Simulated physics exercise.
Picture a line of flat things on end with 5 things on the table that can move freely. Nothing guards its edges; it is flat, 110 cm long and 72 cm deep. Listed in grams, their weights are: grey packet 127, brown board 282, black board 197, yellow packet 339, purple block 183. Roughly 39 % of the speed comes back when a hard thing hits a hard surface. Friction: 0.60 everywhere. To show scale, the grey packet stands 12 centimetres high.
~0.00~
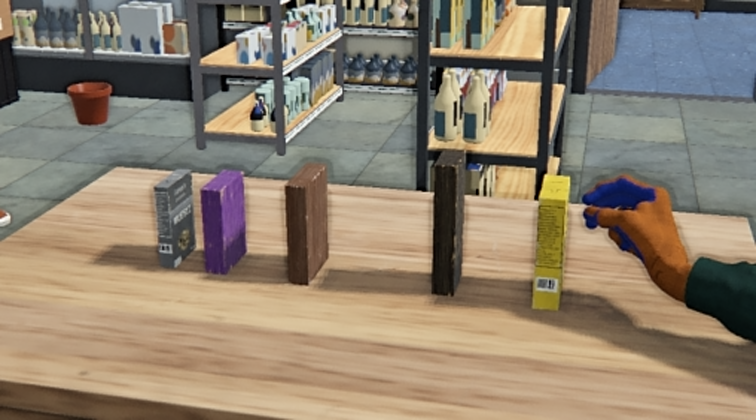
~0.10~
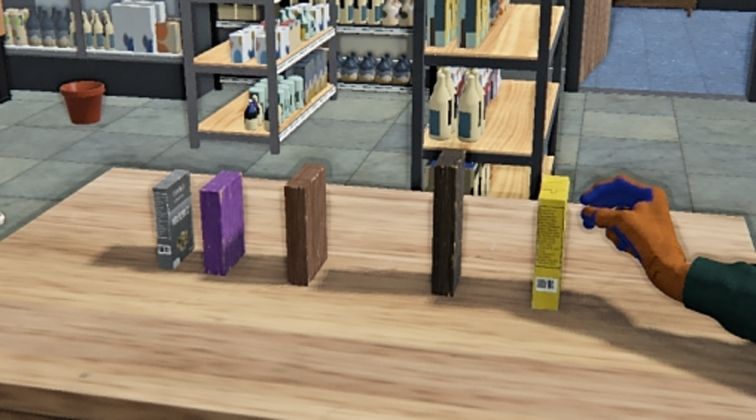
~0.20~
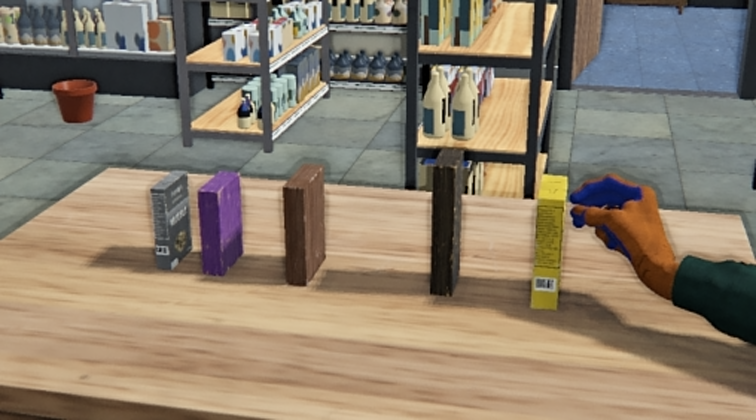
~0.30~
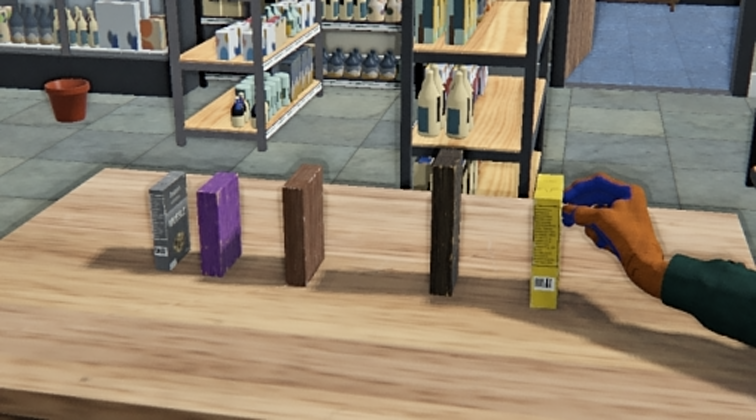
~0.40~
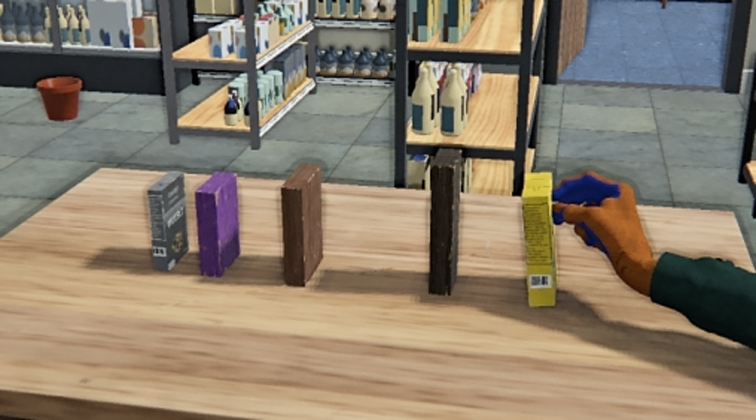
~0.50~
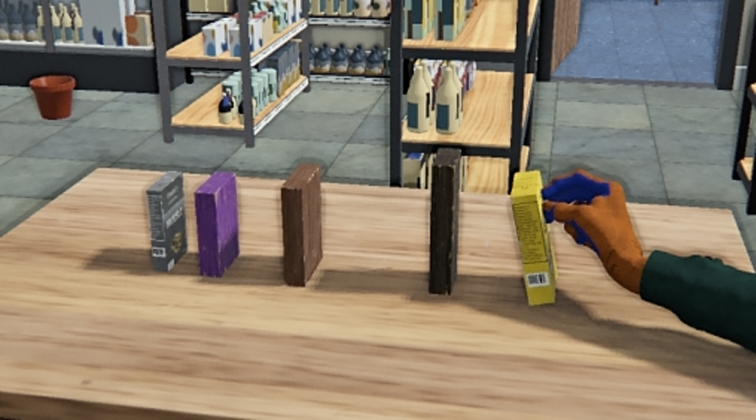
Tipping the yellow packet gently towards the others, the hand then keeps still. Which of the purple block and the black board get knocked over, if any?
The purple block is knocked over. The black board is knocked over.
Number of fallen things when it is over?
I count 5 in all.
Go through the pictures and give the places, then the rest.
Purple block (225, 222); black board (449, 222), in the first picture.
Brown board (307, 224), in the second picture.
Brown board (305, 225), in the third picture.
Yellow packet 1° over; brown board (304, 225), in the fourth picture.
Yellow packet 7° over; brown board (303, 225), in the fifth picture.
Yellow packet 12° over; purple block (218, 224); black board (445, 222), in the sixth picture.
Around 0.90 s, yellow packet 64° over; black board at 30° to upright near (408, 223).
Around 1.10 s, yellow packet 77° over; black board on its side near (364, 257); brown board at 40° to upright.
Around 1.30 s, yellow packet 78° over; black board on its side near (361, 267); purple block at 66° to upright near (172, 236); brown board at 73° to upright.
Around 1.50 s, yellow packet 78° over; black board on its side near (360, 267); purple block at 71° to upright near (160, 237); brown board on its side.
Finally (3.8 s), on their side or leaning hard on the table, brown board, black board and purple block. Final places as that camera would see them, purple block near (158, 236), black board near (359, 267).
